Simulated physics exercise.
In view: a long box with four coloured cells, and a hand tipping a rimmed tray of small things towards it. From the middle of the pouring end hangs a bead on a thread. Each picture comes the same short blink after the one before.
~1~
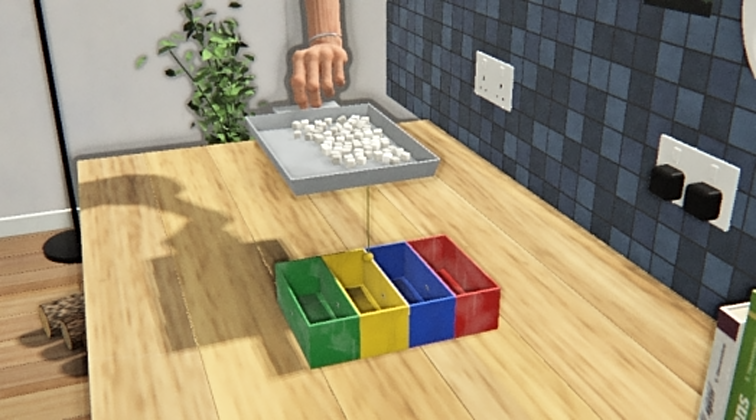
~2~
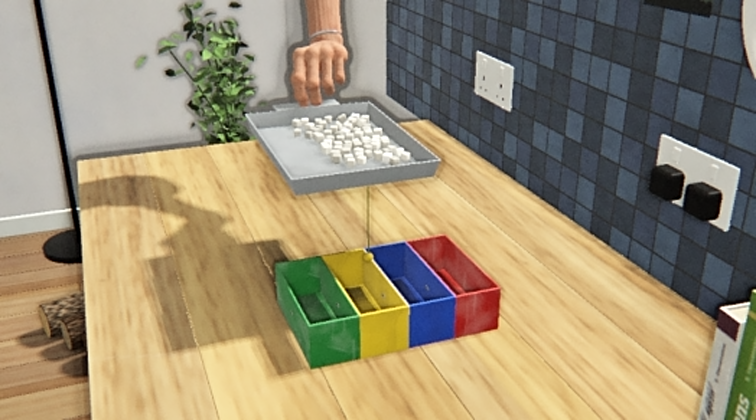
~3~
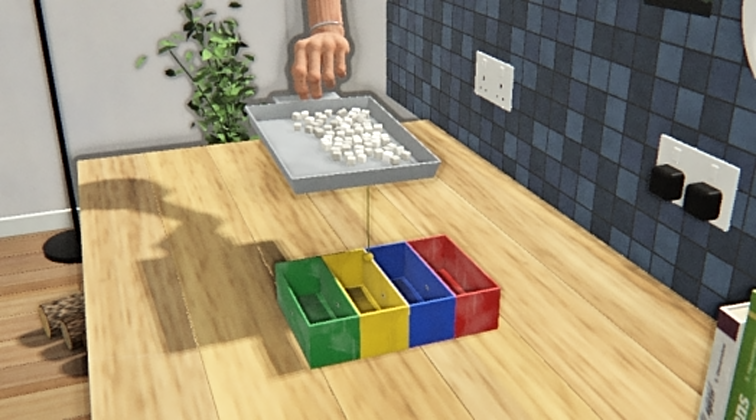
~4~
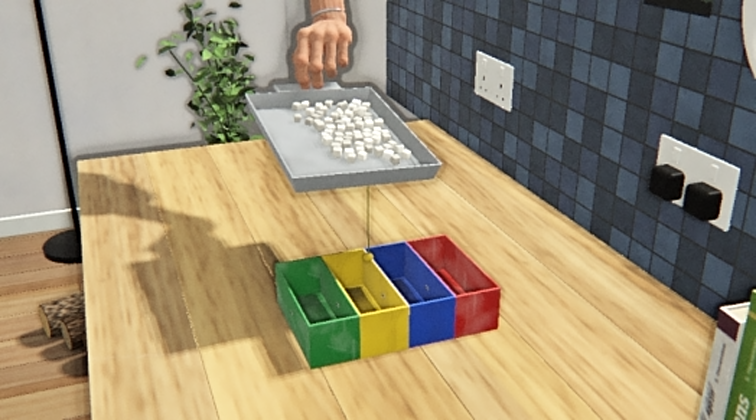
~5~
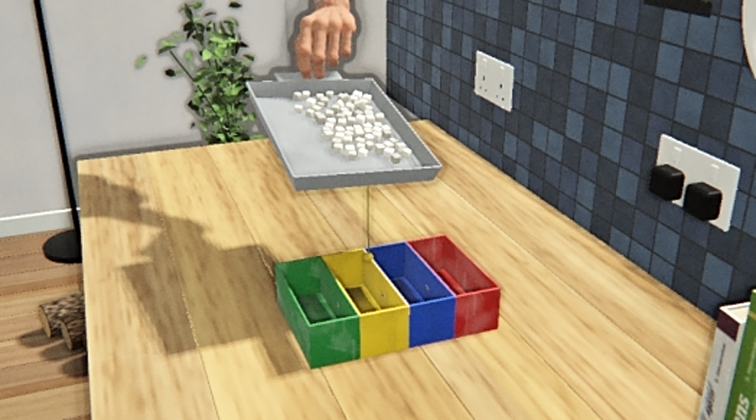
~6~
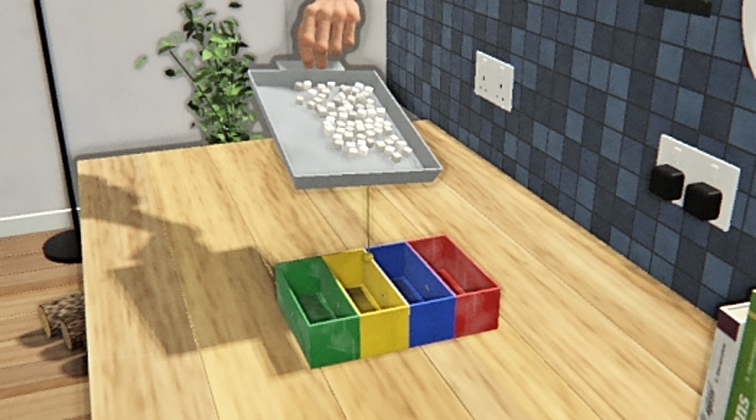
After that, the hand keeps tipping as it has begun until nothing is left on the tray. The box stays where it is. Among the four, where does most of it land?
Mostly in the red cell.
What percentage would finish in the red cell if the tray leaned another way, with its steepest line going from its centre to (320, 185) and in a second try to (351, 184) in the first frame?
Near 0 % and, after that, 0 %.
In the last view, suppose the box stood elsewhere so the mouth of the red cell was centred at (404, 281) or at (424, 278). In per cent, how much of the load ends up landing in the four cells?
Roughly 30 per cent the first time and 60 per cent the second.
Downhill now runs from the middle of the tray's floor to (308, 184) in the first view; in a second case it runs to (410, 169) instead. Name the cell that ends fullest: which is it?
One: The green cell. Two: The red cell.
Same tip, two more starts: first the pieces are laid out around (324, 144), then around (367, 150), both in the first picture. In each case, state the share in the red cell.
Shares in turn: 50 % and 40 %.
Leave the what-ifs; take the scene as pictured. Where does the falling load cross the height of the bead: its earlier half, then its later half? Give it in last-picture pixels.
Around (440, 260), followed by around (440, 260).
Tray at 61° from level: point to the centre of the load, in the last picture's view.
Roughly at (404, 152).
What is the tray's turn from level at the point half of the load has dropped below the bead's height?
Close to 115 degrees, I reckon.
Soon, tray tipped steeply; nearly all on the tray; a stray few in the red cell; a stray few falling or outside the box.
A while on, tray tipped past a quarter turn; most on the tray; a small part in the blue cell; a small part in the red cell; a small part falling or outside the box.
Towards the end, tray tipped past a quarter turn; about half in the red cell; about a third in the blue cell; a stray few in the yellow cell; a small part falling or outside the box.
Finally, tray tipped past a quarter turn; about half in the red cell; about a third in the blue cell; a stray few in the yellow cell; none in the green cell; a small part outside the box.
